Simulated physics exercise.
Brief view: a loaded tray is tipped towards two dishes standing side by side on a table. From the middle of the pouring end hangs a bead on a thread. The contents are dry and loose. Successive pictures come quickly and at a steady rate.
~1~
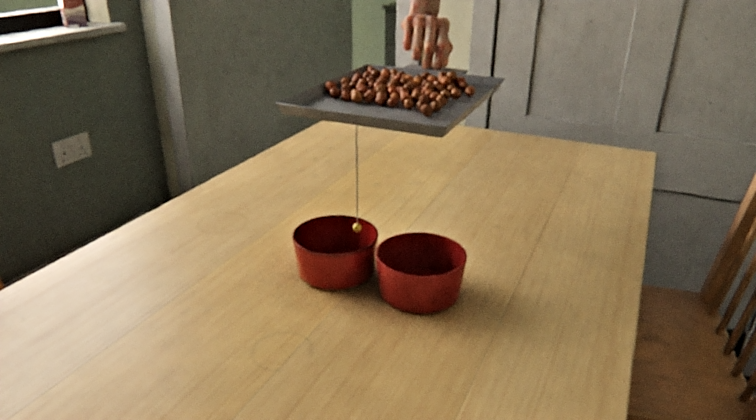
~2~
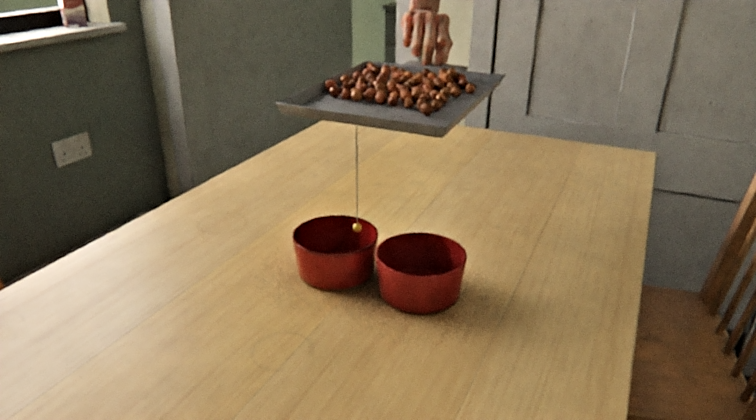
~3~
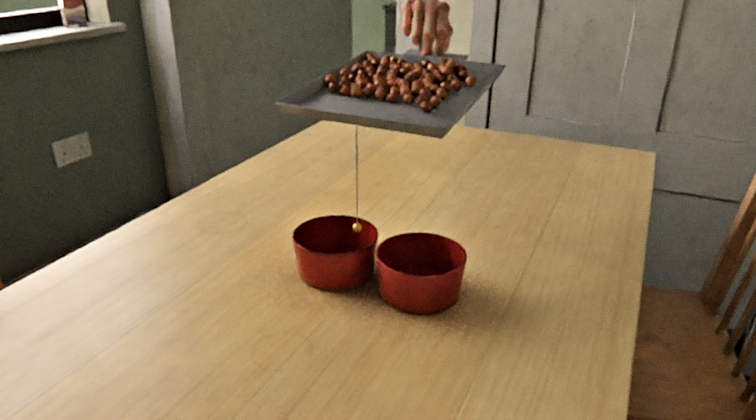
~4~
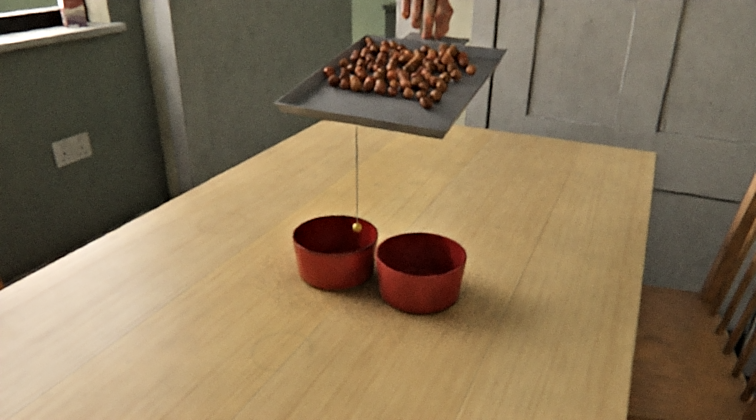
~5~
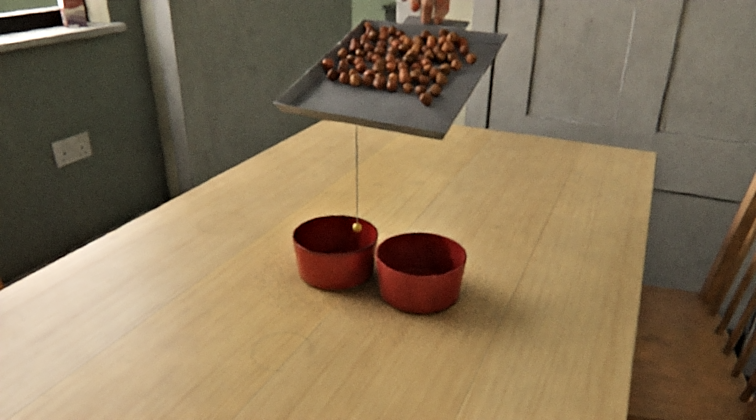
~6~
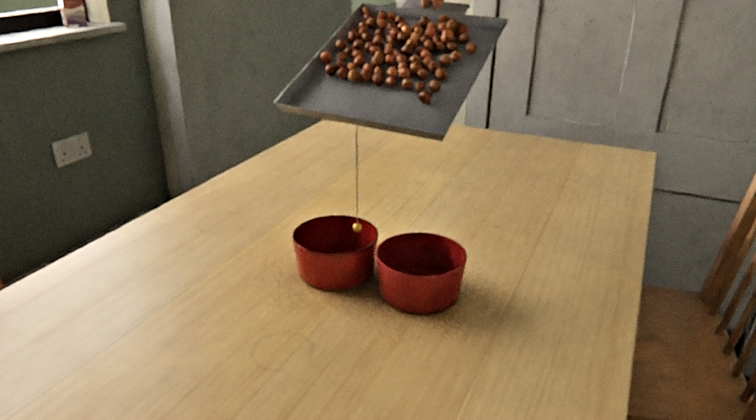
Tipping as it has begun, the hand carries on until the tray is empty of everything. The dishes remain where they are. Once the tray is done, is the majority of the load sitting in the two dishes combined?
No, only a minority is there.
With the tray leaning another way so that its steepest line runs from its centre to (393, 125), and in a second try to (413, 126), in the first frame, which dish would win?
The first place favours the right of the two, the second the right of the two.
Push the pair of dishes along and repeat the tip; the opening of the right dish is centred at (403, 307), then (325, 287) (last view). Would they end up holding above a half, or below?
Result, first setup: A minority share; second setup: A minority share.
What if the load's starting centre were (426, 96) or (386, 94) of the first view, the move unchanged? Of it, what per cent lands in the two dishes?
The first start gives 20 percent and the second 20 percent.
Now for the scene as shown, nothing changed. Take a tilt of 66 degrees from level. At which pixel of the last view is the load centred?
The load is centred near (367, 121).
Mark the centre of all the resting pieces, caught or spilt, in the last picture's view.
(326, 333).
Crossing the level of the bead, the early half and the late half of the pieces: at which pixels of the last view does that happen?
First part (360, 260), rest (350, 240).
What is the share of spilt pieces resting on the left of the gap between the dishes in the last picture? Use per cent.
That's roughly 80 per cent of the pieces.
Shortly afterwards, tray tipped steeply; near two thirds on the tray; a little outside both; near a quarter in the air.
Next, tray tipped past a quarter turn; only a few on the tray; a little in the right dish; only a few in the left dish; near half outside both; near a third in the air.
Some moments later, tray tipped past a quarter turn; near a quarter in the right dish; only a few in the left dish; the bulk outside both.
In the end, tray tipped past a quarter turn; near a quarter in the right dish; only a few in the left dish; the bulk outside both.
